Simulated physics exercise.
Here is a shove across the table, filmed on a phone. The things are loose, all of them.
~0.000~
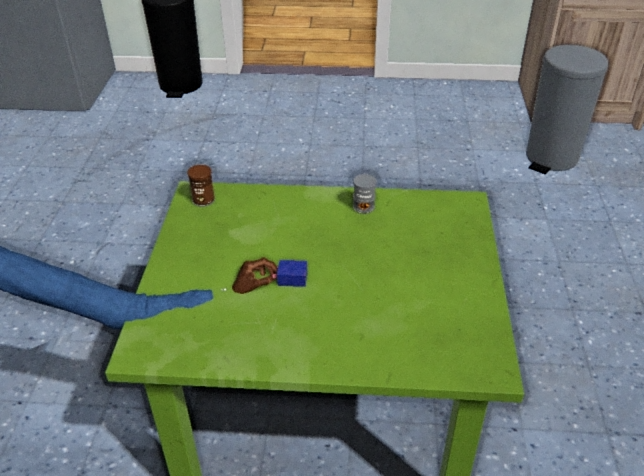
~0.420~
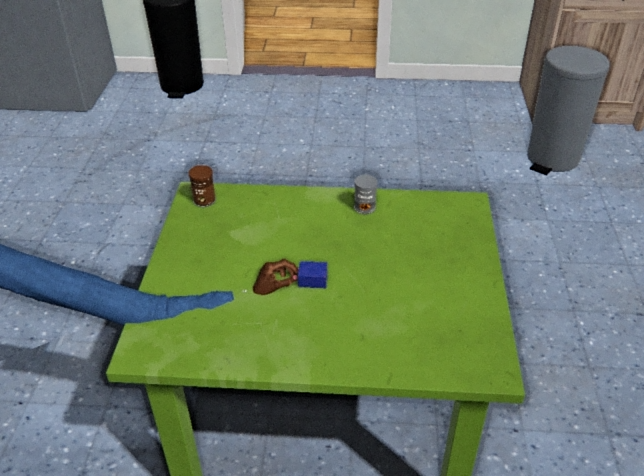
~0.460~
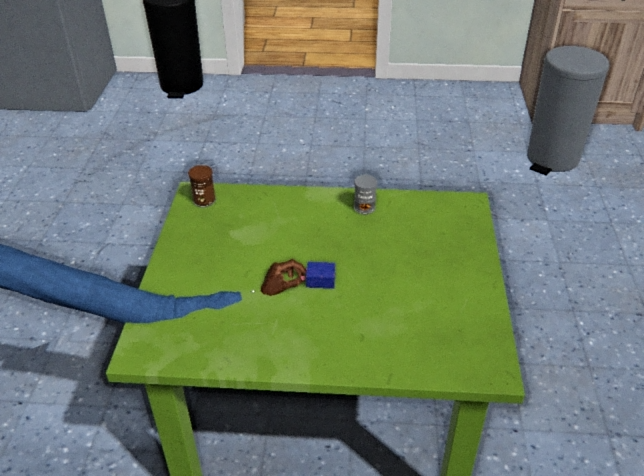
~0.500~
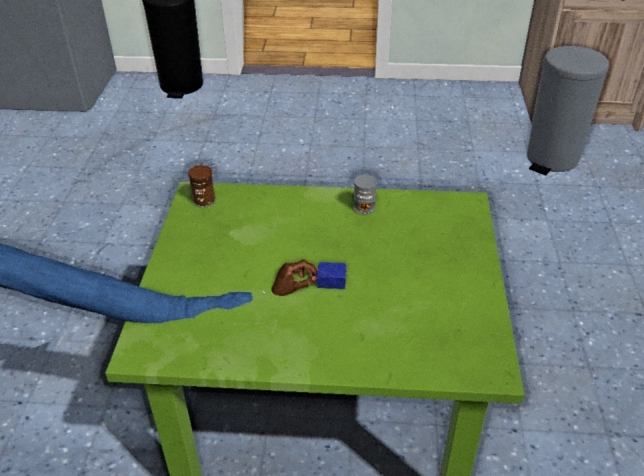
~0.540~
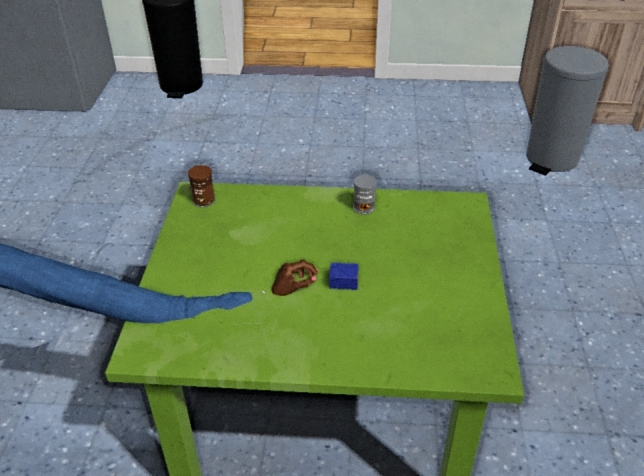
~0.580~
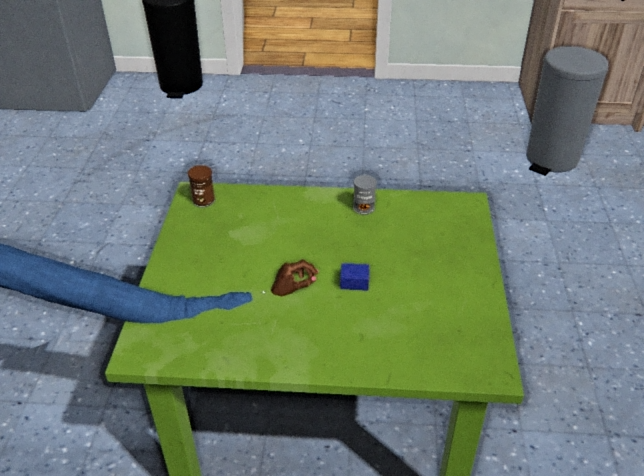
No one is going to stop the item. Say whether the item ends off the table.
Fails to leave.
After 0.68 s, blue block shifted about its own width near (377, 278).
After 0.78 s, blue block shifted well along near (390, 278).
In the end (1.3 s), moved from the start, blue block. At the end, from the last picture's camera, blue block near (395, 278).
